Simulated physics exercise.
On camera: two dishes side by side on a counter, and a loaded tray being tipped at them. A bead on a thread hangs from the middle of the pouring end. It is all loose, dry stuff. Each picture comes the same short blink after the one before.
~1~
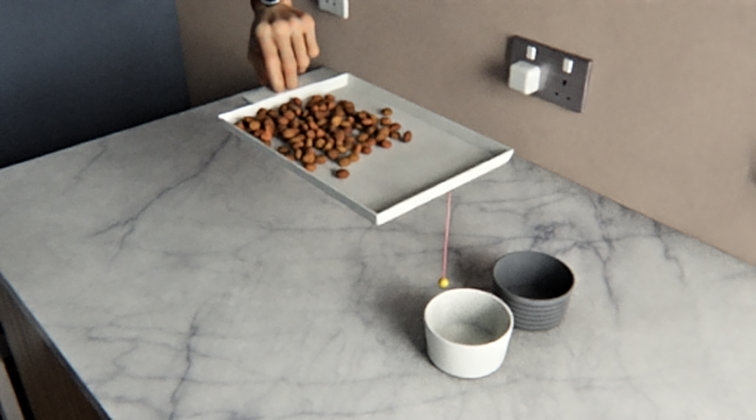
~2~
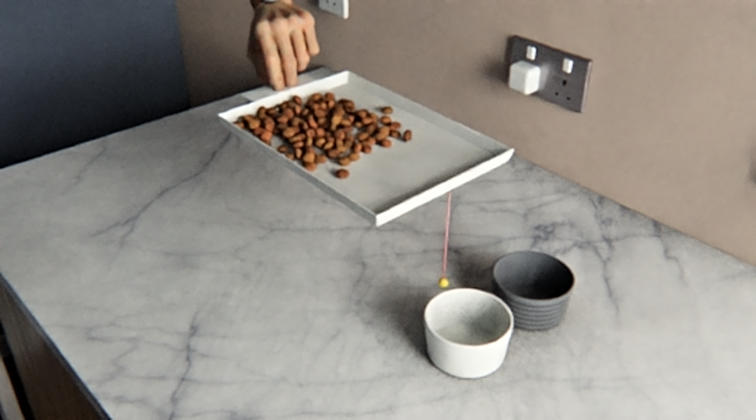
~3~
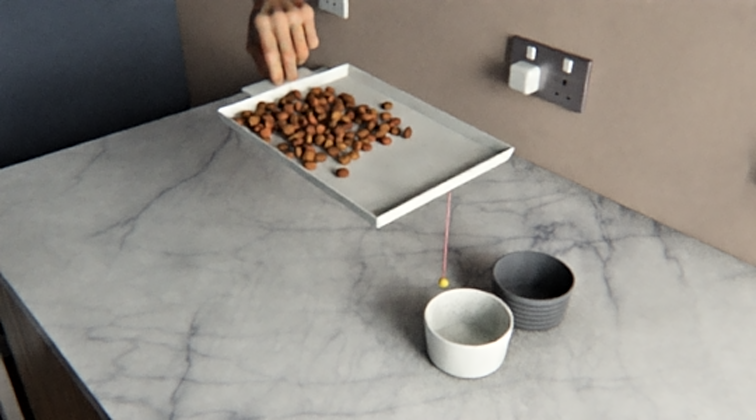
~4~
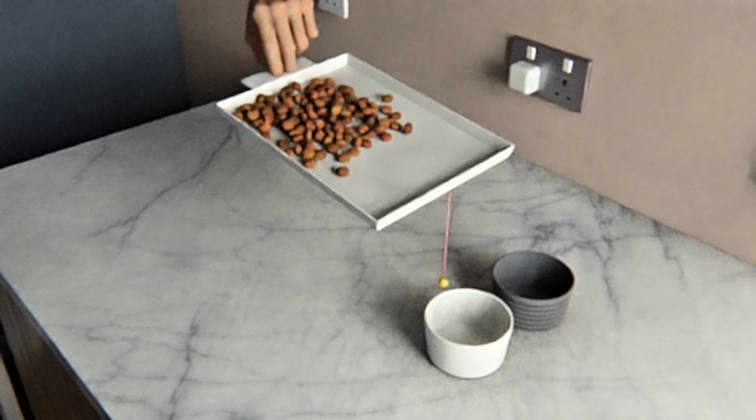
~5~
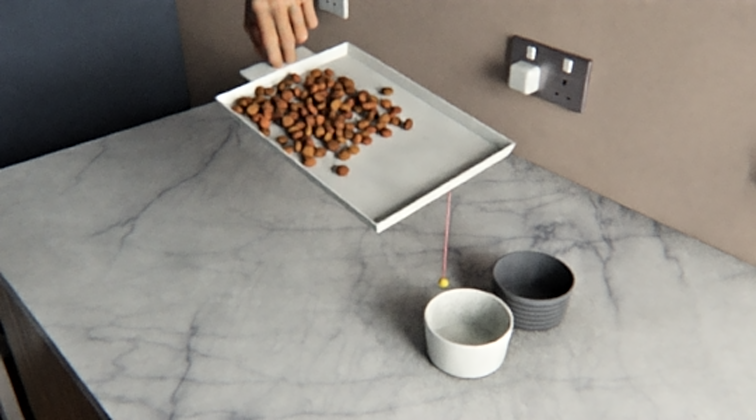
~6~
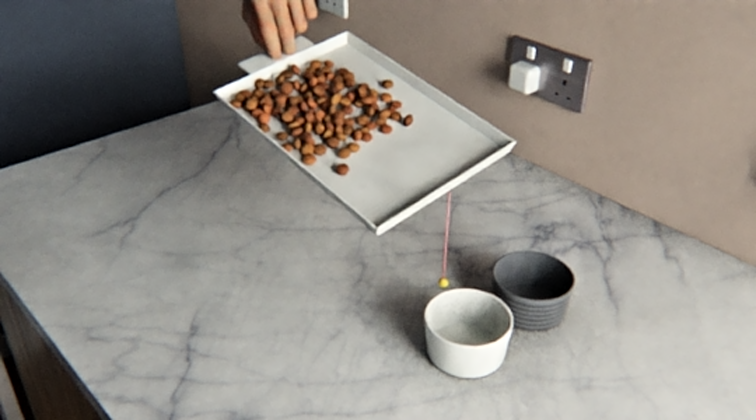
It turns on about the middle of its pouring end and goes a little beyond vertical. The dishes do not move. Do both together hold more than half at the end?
Caught overall: Under half.
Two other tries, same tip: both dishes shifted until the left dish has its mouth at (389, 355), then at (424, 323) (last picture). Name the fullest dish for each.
First the dish on the left, then left.
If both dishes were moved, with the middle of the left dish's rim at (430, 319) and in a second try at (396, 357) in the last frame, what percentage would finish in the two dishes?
The first gives 20 %, the second 40 %.
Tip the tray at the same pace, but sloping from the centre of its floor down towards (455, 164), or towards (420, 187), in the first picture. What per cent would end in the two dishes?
The first gives 70 %, the second 40 %.
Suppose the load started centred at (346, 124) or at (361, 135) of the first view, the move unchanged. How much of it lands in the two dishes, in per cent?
Roughly 0 per cent, and 0 per cent.
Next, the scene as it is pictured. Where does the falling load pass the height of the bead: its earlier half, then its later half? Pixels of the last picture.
Around (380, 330) and then (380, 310).
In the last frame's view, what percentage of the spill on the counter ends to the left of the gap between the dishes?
Near 100 %.
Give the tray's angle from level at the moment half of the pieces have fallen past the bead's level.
Roughly 80°.
Soon after the last picture, tray tipped steeply; most on the tray; a stray few outside both; a small part in the air.
A little later, tray tipped right over; a stray few on the tray; a stray few in the left dish; most outside both; a small part in the air.
Later still, tray tipped past a quarter turn; a stray few in the left dish; nearly all outside both.
At rest, tray tipped past a quarter turn; a stray few in the left dish; none in the right dish; nearly all outside both.
